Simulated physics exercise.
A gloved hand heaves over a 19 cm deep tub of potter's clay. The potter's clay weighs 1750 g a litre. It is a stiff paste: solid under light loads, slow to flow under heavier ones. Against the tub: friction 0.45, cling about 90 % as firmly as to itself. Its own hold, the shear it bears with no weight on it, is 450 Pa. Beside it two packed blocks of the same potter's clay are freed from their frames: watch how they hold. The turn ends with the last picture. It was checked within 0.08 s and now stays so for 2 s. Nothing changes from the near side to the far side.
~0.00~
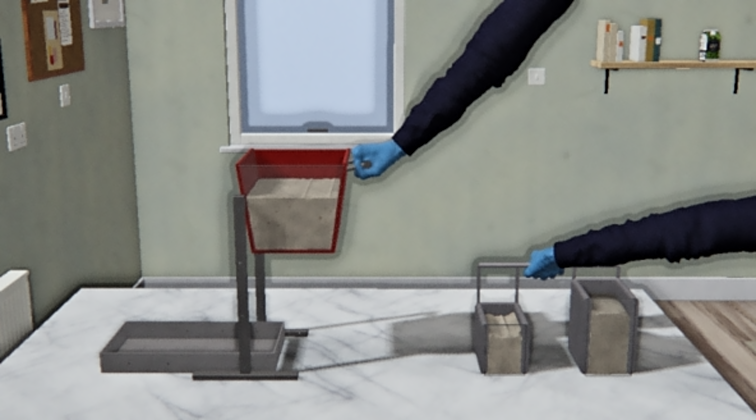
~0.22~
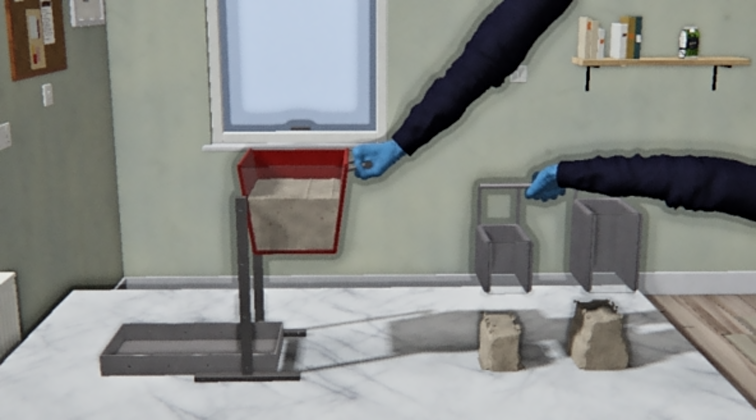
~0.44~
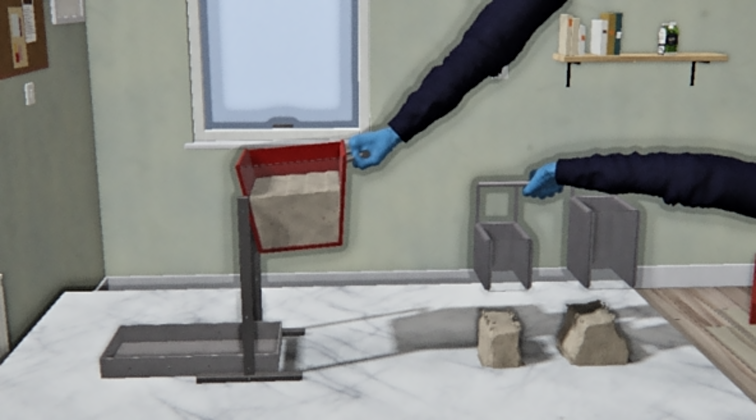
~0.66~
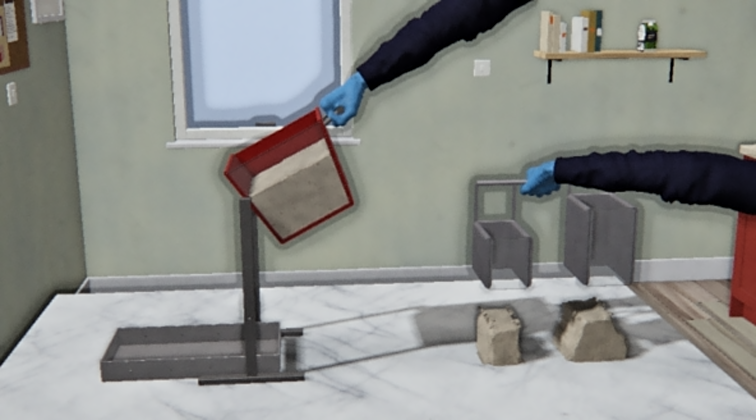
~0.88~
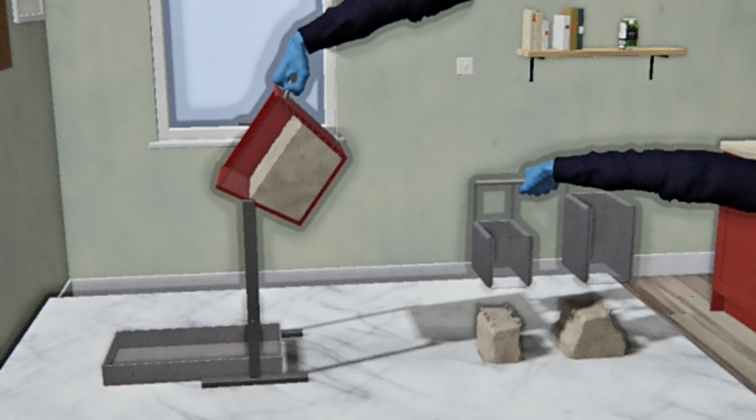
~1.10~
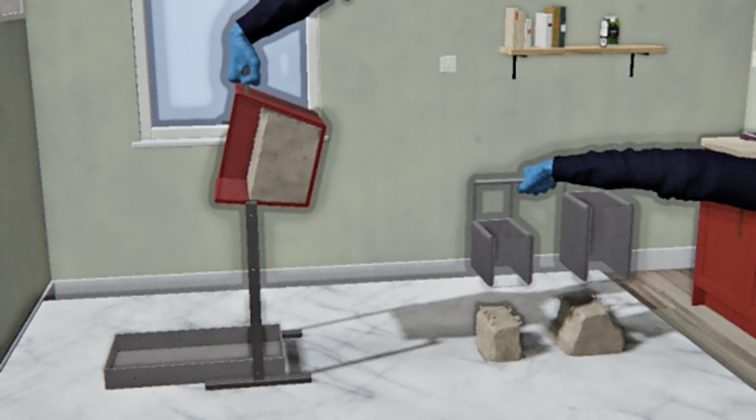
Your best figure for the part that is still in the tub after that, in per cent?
About 100 %.
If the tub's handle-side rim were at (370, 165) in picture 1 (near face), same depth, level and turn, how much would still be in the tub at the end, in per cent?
It would be near 65 %.
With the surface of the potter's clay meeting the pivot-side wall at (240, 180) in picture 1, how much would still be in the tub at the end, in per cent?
It would be near 75 %.
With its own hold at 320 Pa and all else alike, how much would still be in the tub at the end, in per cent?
In that case some 90 per cent.
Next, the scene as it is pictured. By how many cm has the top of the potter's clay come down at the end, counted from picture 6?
Roughly 5 cm.
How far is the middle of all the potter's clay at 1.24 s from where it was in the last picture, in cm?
Some 1 cm.
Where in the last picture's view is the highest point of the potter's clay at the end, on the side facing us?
Around (250, 136).
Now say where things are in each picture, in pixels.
In the first picture, handle-side rim at (342, 165), tilt 0 degrees; crest of the potter's clay at (257, 197); block heights 9.9 cm, 15 cm (left to right).
In the second picture, handle-side rim at (344, 166), tilt 0 degrees; crest of the potter's clay at (258, 197); block heights 9.8 cm, 13 cm (left to right).
In the third picture, handle-side rim at (342, 157), tilt 5 degrees; crest of the potter's clay at (334, 190); block heights 9.8 cm, 12 cm (left to right).
In the fourth picture, handle-side rim at (318, 122), tilt 28 degrees; crest of the potter's clay at (329, 156); block heights 9.8 cm, 11 cm (left to right).
In the fifth picture, handle-side rim at (276, 99), tilt 55 degrees; crest of the potter's clay at (299, 126); block heights 9.8 cm, 11 cm (left to right).
In the sixth picture, handle-side rim at (237, 98), tilt 76 degrees; crest of the potter's clay at (270, 114); block heights 9.8 cm, 11 cm (left to right).
After 1.24 s, the tub is at 76 degrees and holds 100 %.
After 1.41 s, the tub is at 76 degrees and holds 100 %.
After 1.58 s, the tub is at 76 degrees and holds 100 %.
After 1.75 s, the tub is at 76 degrees and holds 100 %.
After 3.10 s, the tub is at 76 degrees and holds 100 %.
